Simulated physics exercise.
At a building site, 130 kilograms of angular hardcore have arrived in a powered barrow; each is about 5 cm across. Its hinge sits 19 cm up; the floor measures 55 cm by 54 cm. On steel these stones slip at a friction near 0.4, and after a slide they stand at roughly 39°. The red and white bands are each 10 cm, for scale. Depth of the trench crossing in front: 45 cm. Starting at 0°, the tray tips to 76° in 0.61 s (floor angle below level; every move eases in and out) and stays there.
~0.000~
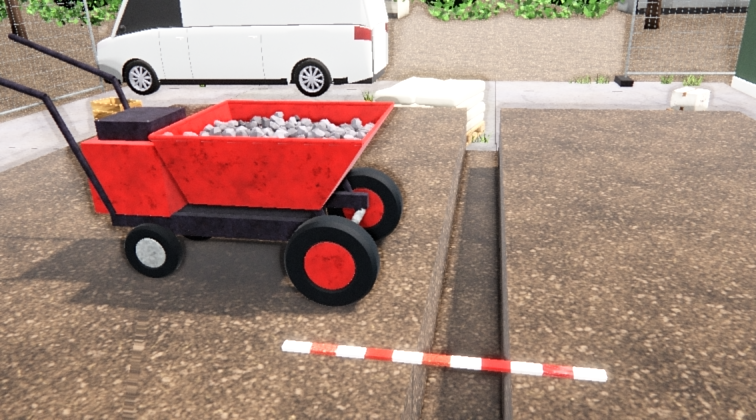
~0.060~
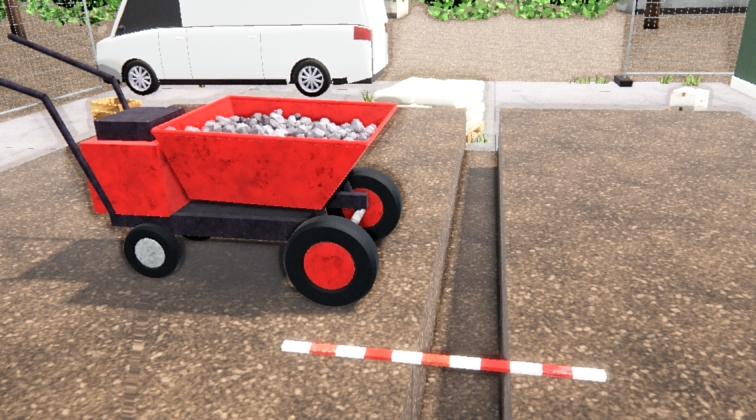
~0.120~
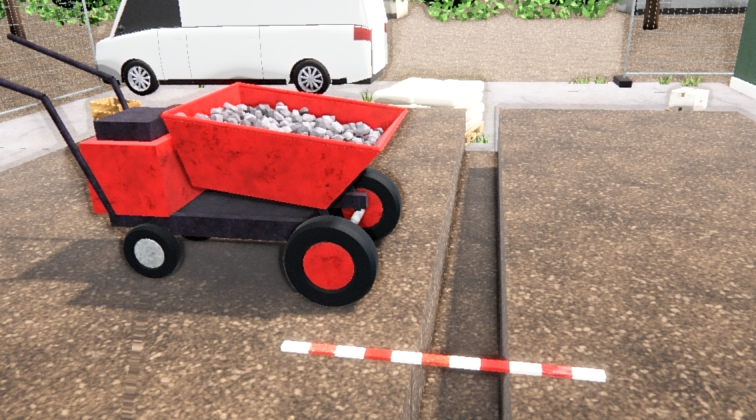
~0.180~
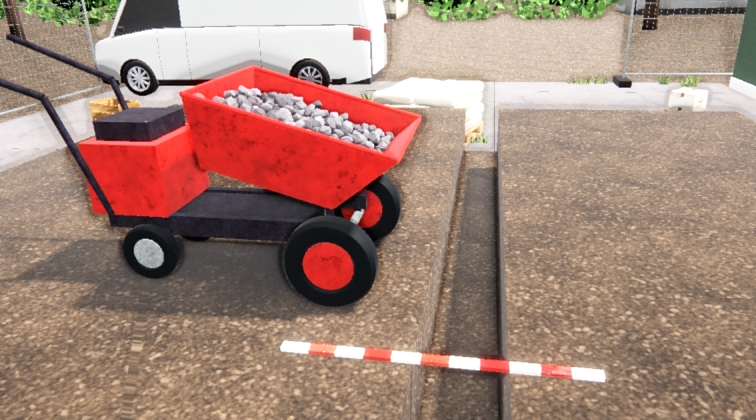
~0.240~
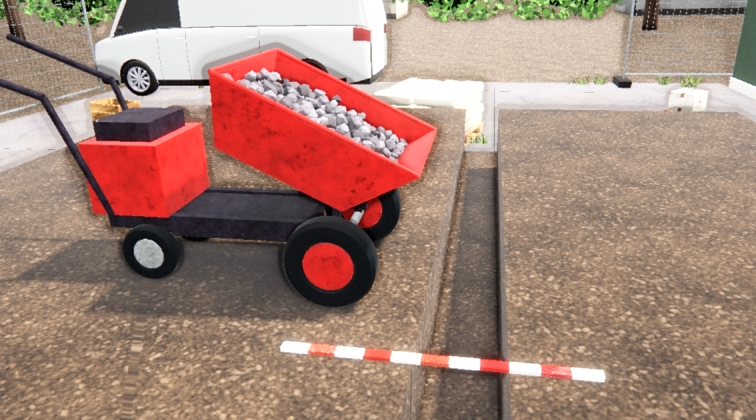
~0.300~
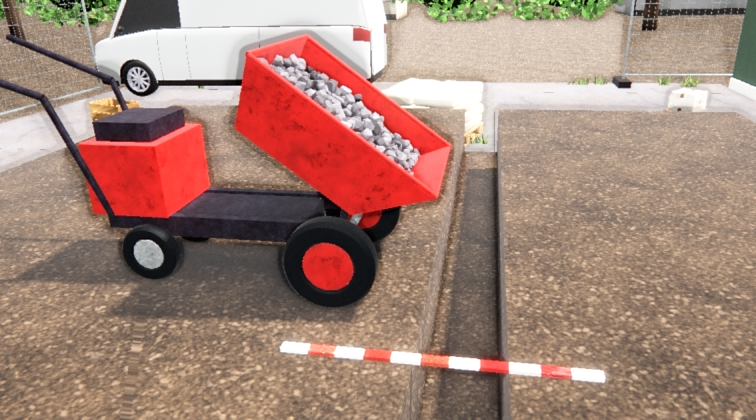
A red mini dumper with black wheels raising its tray of grey stones, tilting it down to the right beside a narrow trench.
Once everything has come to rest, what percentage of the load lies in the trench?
45 %.
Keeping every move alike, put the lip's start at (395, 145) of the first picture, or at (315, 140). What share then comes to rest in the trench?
It'd be around 25 per cent and after that around 80 per cent.
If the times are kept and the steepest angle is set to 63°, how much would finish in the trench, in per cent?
I'd expect around 20 in a hundred.
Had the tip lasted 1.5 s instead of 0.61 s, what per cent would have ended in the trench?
Around 75 per cent would end in the trench.
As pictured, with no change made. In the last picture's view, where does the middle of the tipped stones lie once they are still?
Their centre sits close to (522, 277).
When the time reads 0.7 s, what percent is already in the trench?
Approx. 10 % of the load.
After 0.5 s the floor is at 65°; 100 % in the tray; the foremost stones are at (450, 215).
After 0.7 s the floor is at 76°; 68 % in the tray, 11 % in the trench, 21 % past the trench; the foremost stones are at (559, 292).
After 1.1 s the floor is at 76°; 16 % in the tray, 27 % in the trench, 56 % past the trench; the foremost stones are past the picture's edge.
After 3.0 s the floor is at 76°; 0 % in the tray, 45 % in the trench, 55 % past the trench; the foremost stones are past the picture's edge.
